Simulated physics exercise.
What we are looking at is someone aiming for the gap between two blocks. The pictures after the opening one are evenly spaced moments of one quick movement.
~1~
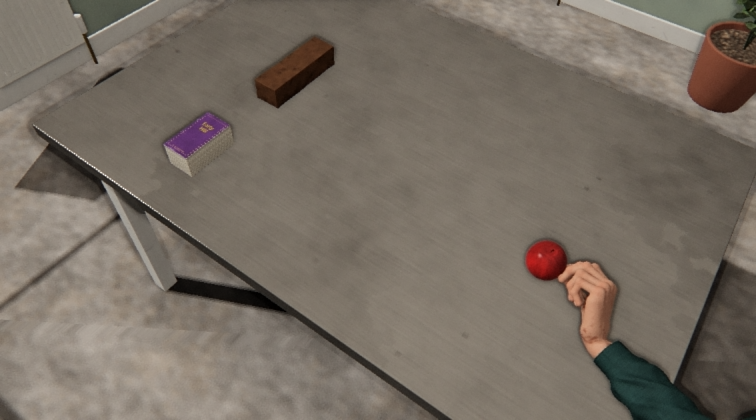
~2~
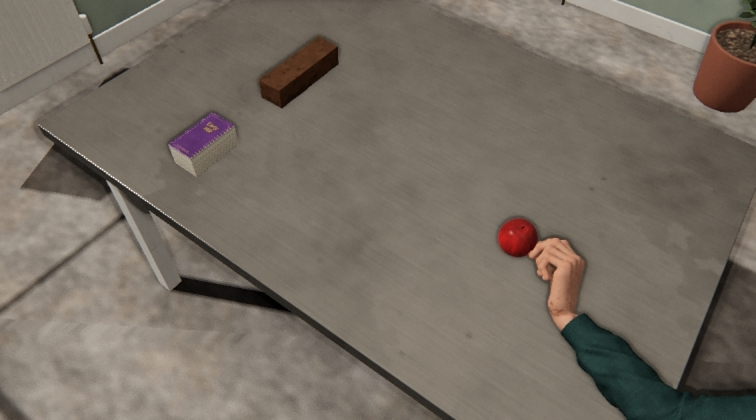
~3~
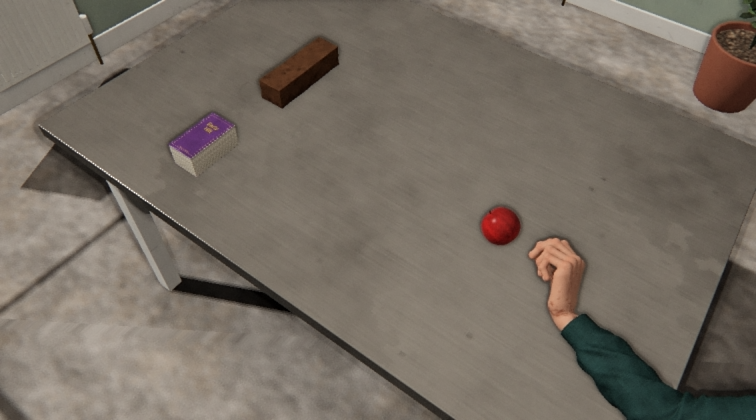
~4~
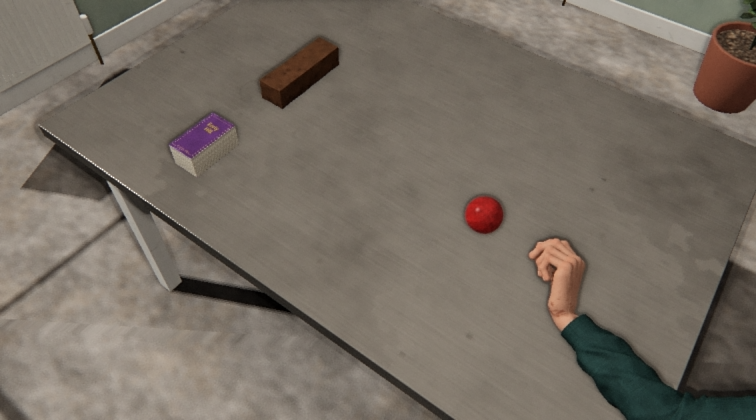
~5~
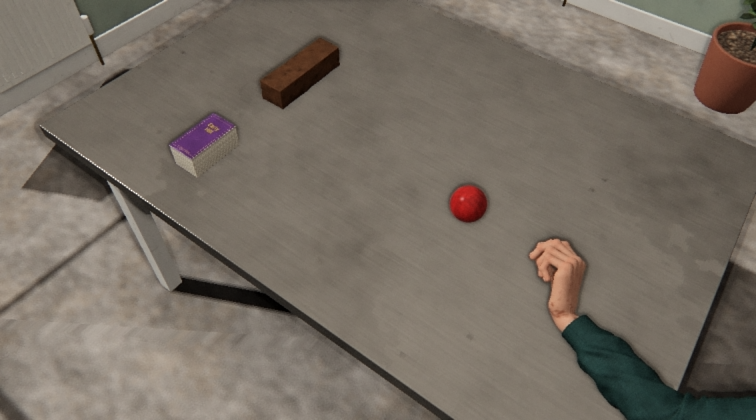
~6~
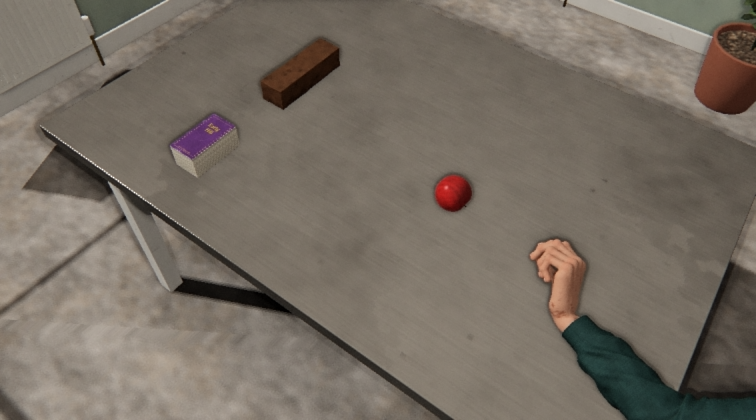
At the start, a hand in a dark green sleeve touches a red apple near the right side of a gray table, with a purple book and a brown brick at the upper left. The hand pushes the apple up and left, then stays still while the apple rolls away toward the table's middle.
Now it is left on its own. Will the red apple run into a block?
It is held back.
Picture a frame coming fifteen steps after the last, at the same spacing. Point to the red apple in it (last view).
Roughly (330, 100).
Then, 0.34 s later than the last frame, red apple heading on near (337, 112).
Then, 0.96 s later than the last frame, red apple coming back near (359, 99).
When it is over, the red apple bounces off.
